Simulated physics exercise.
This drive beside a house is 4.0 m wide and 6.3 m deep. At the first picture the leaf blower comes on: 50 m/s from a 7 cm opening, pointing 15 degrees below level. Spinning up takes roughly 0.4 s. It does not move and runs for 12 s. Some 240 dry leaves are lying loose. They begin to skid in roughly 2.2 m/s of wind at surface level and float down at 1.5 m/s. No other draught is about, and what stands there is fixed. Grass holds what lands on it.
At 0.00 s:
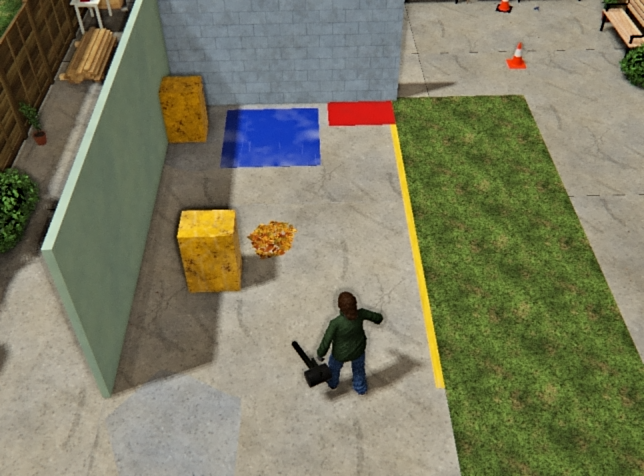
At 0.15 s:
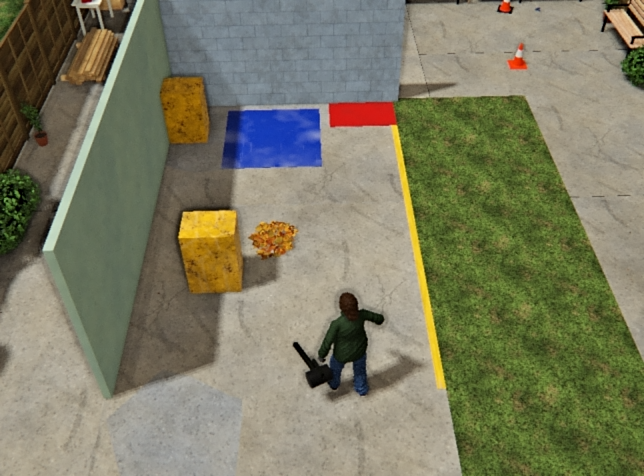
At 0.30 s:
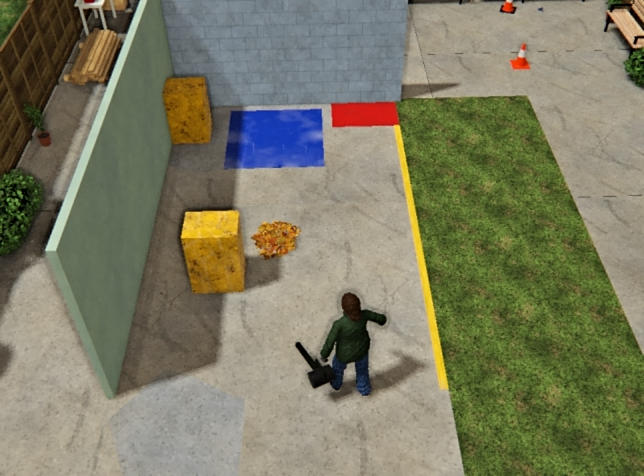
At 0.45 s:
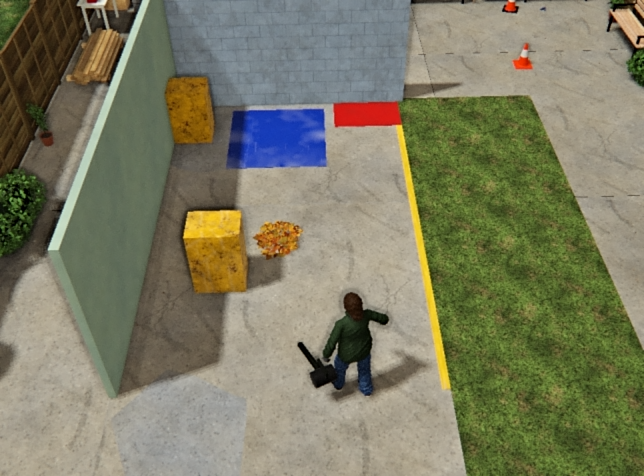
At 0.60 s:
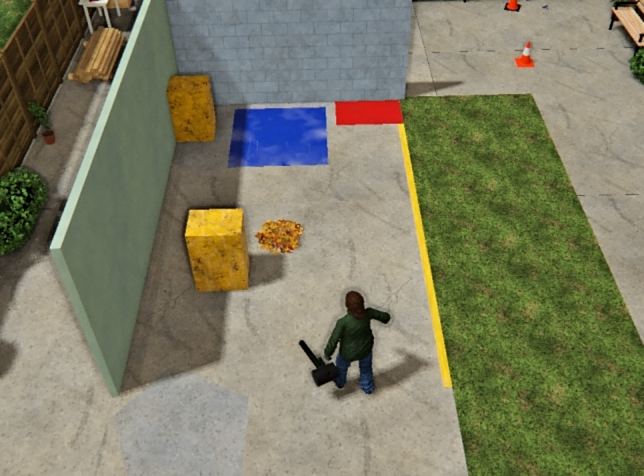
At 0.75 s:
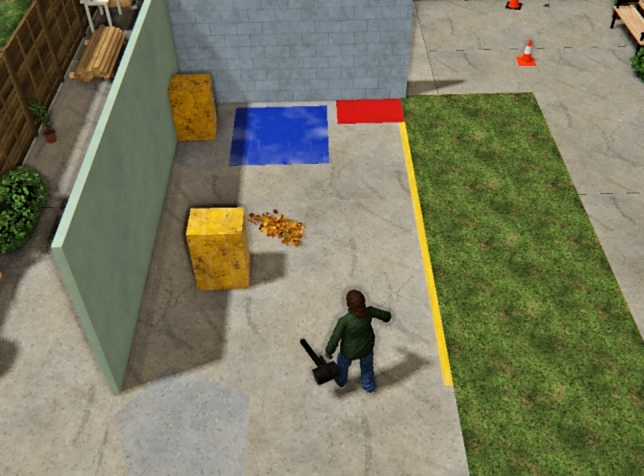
A person in green holds a leaf blower still before the dry leaves spread slightly.
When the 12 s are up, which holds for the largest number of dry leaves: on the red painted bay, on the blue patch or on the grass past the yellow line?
The blue one.
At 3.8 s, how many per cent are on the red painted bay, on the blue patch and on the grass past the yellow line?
About 0 % red, 40 % blue, 0 % yellow.
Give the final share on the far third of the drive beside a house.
About 100 %.
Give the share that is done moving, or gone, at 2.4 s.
Some 3 per cent.
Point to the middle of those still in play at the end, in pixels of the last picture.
At about (281, 128).
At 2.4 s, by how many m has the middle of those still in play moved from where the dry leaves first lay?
About 1.8 m.
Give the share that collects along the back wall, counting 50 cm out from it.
Some 40 per cent.
After 2.4 s, 97 % are on the move or not yet settled, 0 % are on the red painted bay, 0 % on the grass past the yellow line and 28 % on the blue patch; the middle of those still in play is near (273, 165).
After 3.8 s, 89 % are on the move or not yet settled, 0 % are on the red painted bay, 0 % on the grass past the yellow line and 40 % on the blue patch; the middle of those still in play is near (275, 148).
After 6.6 s, 80 % are on the move or not yet settled, 0 % are on the red painted bay, 0 % on the grass past the yellow line and 49 % on the blue patch; the middle of those still in play is near (278, 137).
After 12.0 s, at the end, 0 % are on the red painted bay, 0 % on the grass past the yellow line and 54 % on the blue patch; the middle of those still in play is near (281, 128).
